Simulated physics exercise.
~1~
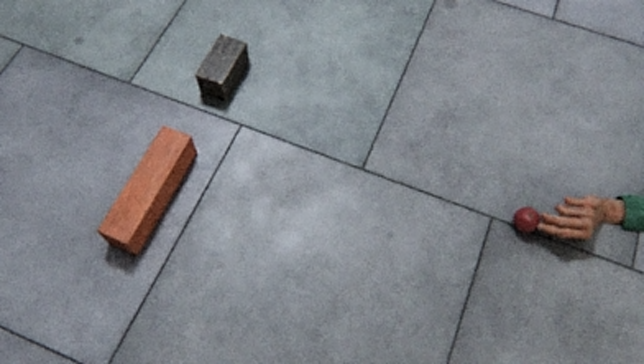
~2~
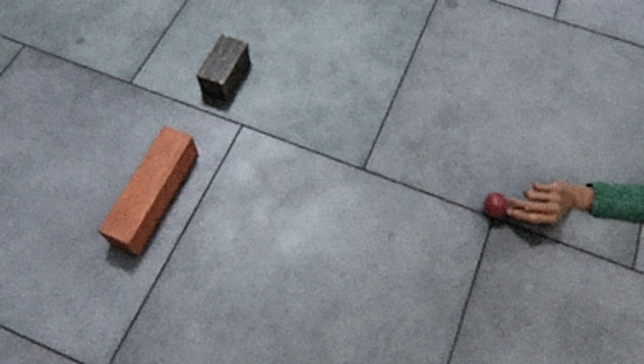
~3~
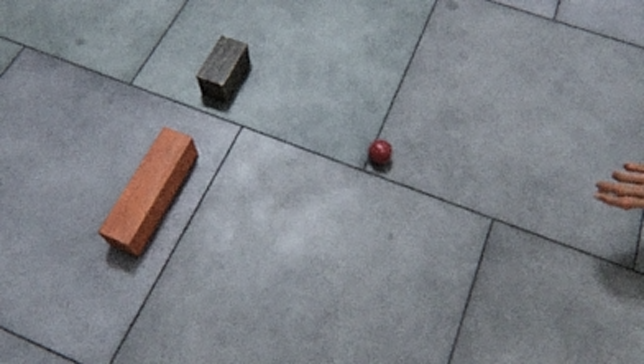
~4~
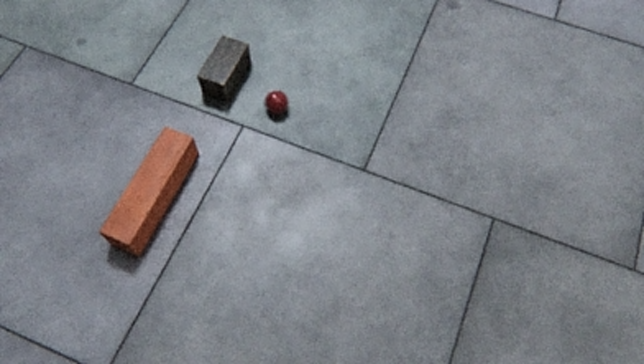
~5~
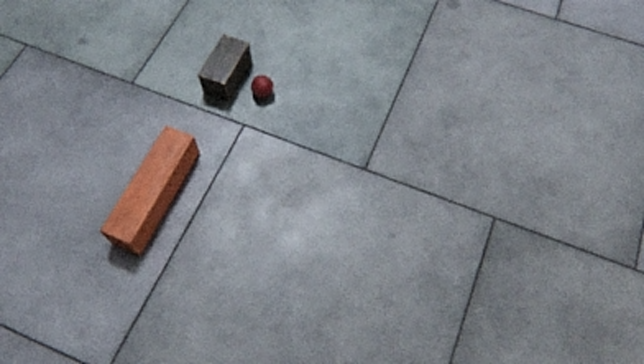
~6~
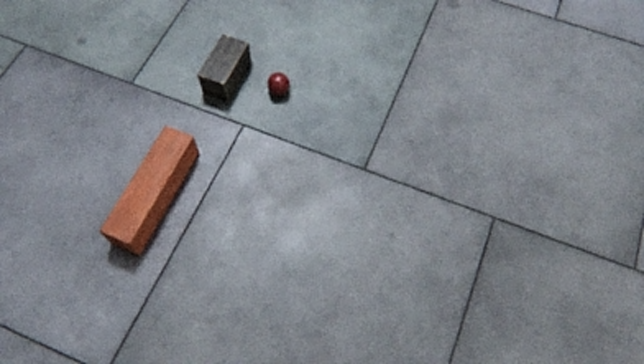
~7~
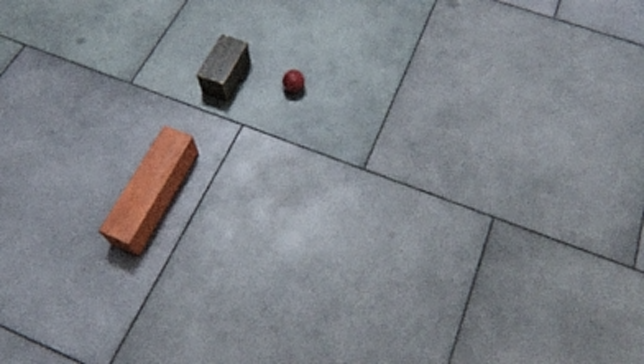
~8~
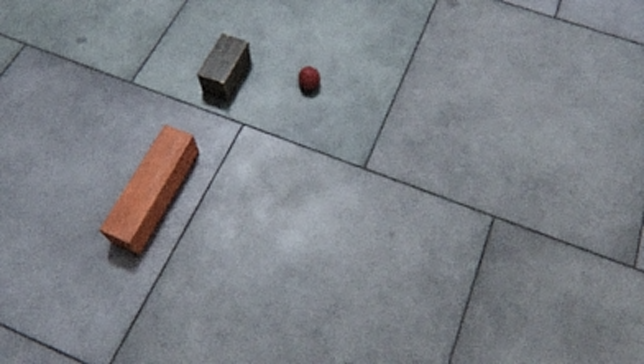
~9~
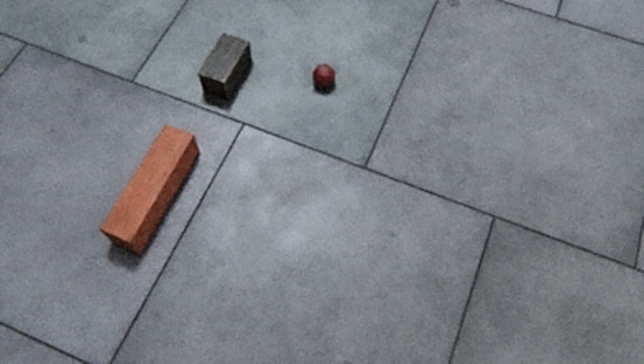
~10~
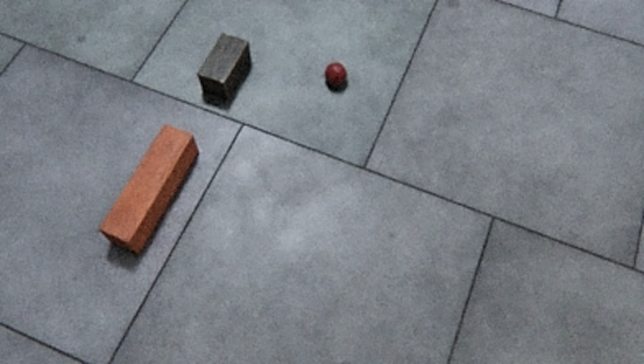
A hand in a green sleeve, at the right of a grey paved floor seen from above at an angle, pushes a small round red tomato to the left. An orange block lies on the left, with a smaller black block above it and slightly to the right. The hand lets go and draws back out of view as the tomato rolls left and up across the slabs. It reaches the right side of the black block, hits it and turns back. The tomato then rolls slowly a short way right and ends on the slab to the right of the black block, while both blocks stay in place.
